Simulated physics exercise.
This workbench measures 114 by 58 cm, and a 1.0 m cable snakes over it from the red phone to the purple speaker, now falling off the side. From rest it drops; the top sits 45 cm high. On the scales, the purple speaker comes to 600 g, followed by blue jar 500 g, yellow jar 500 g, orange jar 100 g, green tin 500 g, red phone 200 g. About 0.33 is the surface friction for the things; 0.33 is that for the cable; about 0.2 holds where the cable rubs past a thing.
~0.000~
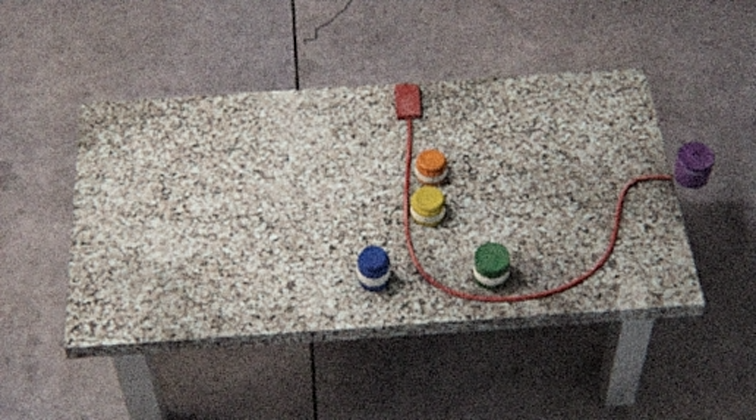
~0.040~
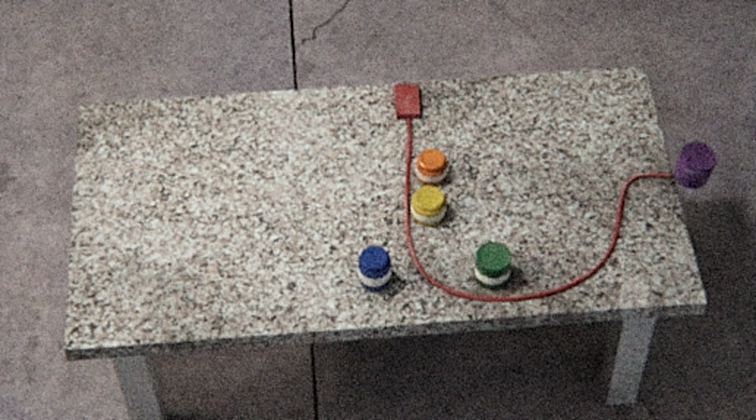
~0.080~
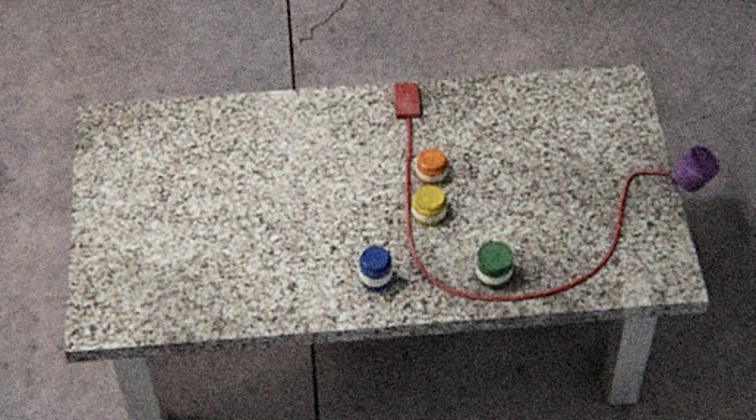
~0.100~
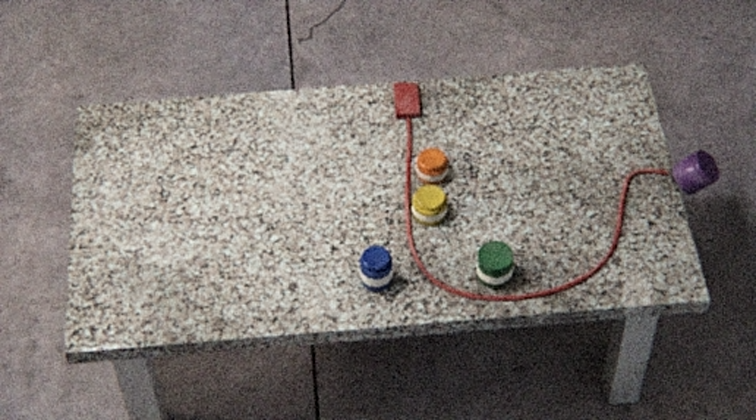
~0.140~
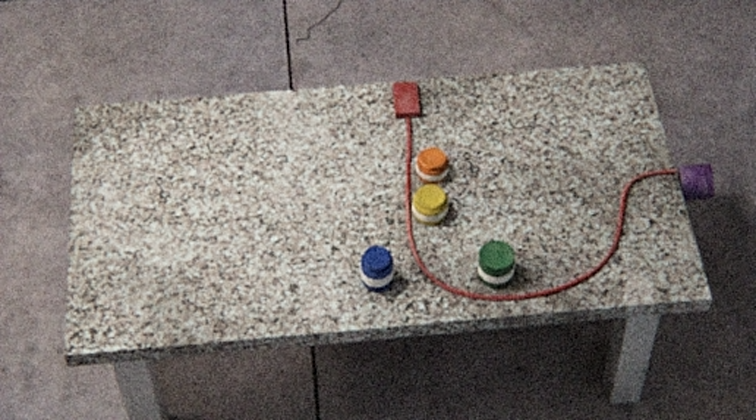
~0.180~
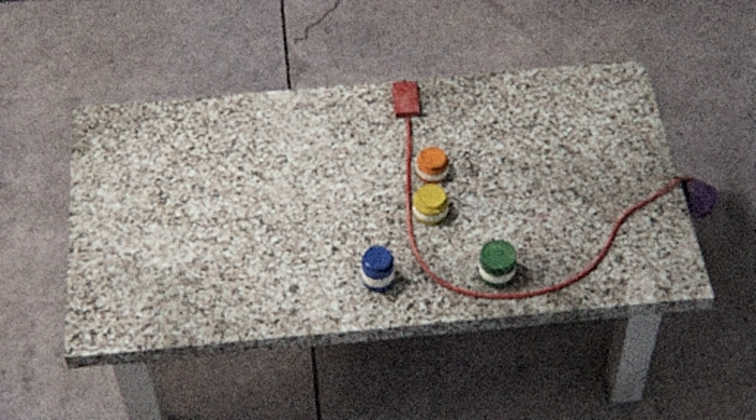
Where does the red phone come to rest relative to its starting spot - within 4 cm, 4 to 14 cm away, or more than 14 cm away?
It comes to rest more than 14 cm away.
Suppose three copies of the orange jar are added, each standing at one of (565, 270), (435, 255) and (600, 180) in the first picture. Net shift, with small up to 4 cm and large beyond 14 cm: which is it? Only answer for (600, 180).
There it moves only a bit.
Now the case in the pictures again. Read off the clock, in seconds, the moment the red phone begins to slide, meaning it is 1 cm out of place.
For the red phone, around 0.28 seconds.
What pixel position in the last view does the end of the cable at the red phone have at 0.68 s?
Near (407, 201).
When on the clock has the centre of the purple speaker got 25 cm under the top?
Time: 0.30 s.
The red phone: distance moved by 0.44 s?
Red phone: Roughly 15 cm.
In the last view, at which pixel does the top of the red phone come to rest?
Roughly (404, 178).
By 0.4 s, the cable's tail end at (408, 181); red phone 16 cm off its start, green tin 10 cm off its start, purple speaker over the edge.
By 0.7 s, the cable's tail end at (407, 201); red phone 21 cm off its start, green tin 12 cm off its start, purple speaker over the edge.
By 0.9 s, the cable's tail end at (407, 201); red phone 21 cm off its start at (404, 178), green tin 12 cm off its start at (515, 202), purple speaker over the edge.
By 1.2 s, the cable's tail end at (407, 201); red phone 21 cm off its start, green tin 12 cm off its start, purple speaker over the edge.
By 2.4 s, the cable's tail end at (407, 201); red phone 21 cm off its start at (404, 178), green tin 12 cm off its start at (515, 201), purple speaker over the edge, orange jar 4 cm off its start at (443, 170).
